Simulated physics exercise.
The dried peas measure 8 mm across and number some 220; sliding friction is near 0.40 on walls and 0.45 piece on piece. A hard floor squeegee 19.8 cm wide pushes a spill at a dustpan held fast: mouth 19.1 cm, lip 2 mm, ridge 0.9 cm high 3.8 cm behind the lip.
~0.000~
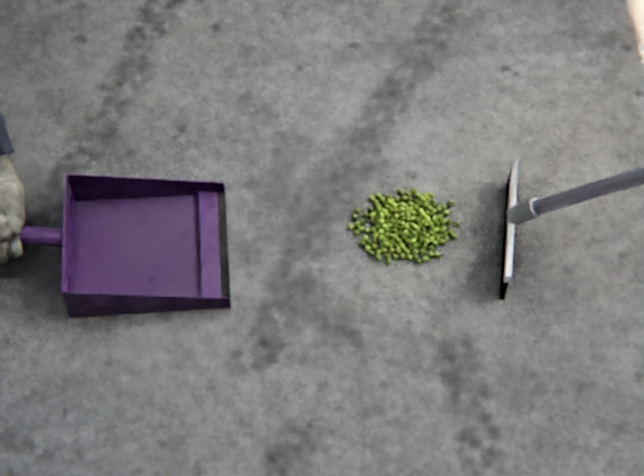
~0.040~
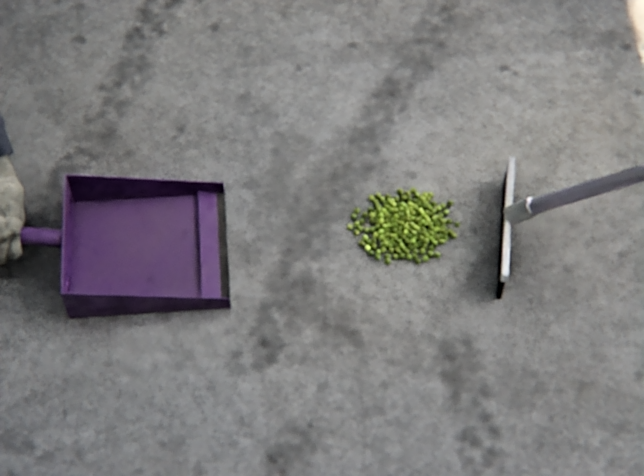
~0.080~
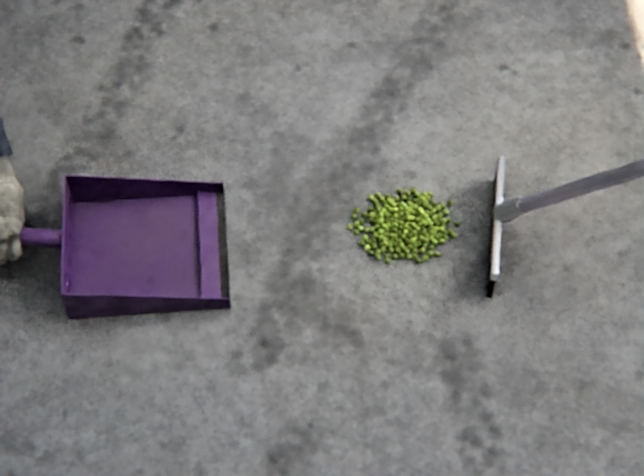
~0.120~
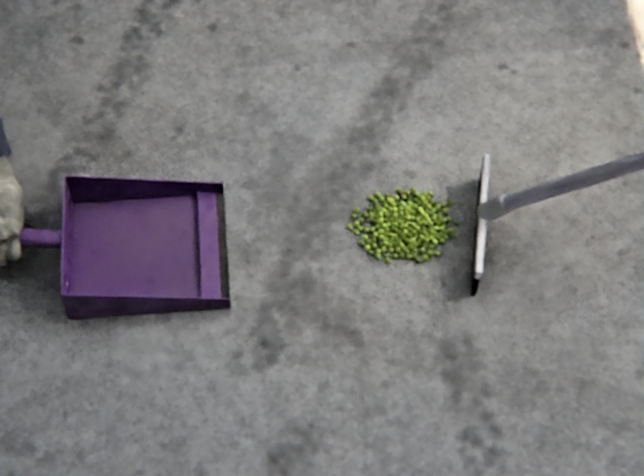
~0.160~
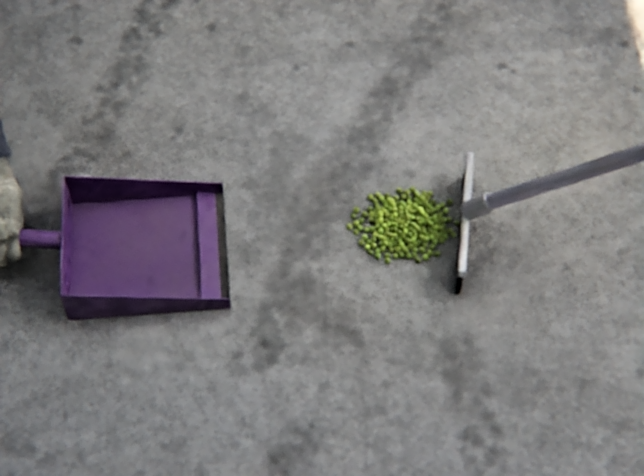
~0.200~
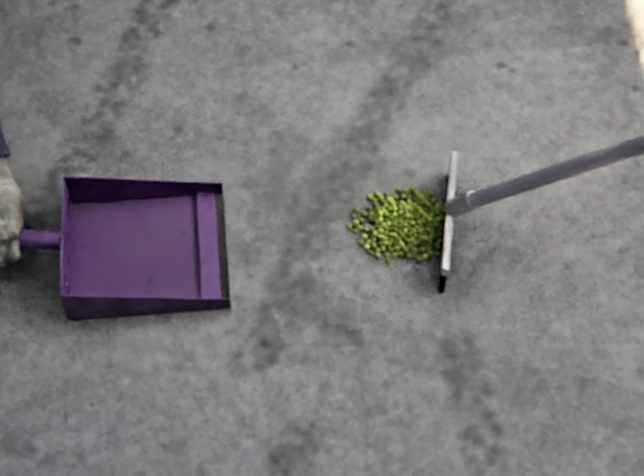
On a grey concrete floor, a gloved hand at the left holds a purple dustpan still while a long-handled squeegee moves left from the right, reaching a small pile of green peas and pressing into its right edge.
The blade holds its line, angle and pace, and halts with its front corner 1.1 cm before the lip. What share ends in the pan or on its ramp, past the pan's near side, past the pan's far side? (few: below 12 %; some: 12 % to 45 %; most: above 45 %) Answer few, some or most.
In the pan or on its ramp: Some; past the pan's near side: Few; past the pan's far side: Some.
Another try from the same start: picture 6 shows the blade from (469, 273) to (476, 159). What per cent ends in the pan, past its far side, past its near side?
Pan 25, far 30, near 0.
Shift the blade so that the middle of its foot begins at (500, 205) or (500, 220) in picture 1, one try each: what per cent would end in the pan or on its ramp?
Some 25 and 25 per cent.
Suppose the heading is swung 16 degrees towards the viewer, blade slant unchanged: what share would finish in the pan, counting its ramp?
In that case some 10 per cent.
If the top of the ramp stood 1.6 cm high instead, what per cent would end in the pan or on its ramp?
In that case some 20 per cent.
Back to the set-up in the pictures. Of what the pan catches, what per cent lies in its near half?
About 20 per cent.
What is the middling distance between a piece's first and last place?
Some 26 cm.
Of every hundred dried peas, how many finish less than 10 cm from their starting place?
About 0 per cent.
After 0.45 s, middle of the blade 17 cm from the lip; 0 % over the lip, far side 15 %, near side 0 %.
Then, at 0.61 s, middle of the blade 8 cm from the lip; 0 % over the lip, far side 25 %, near side 0 %.
After 0.90 s, middle of the blade 3 cm from the lip; 25 % over the lip, far side 35 %, near side 5 %.
In the end, at 1.5 s, pan 25 %, near side 5 %, far side 35 %, in front of the lip or behind the blade 40 %.
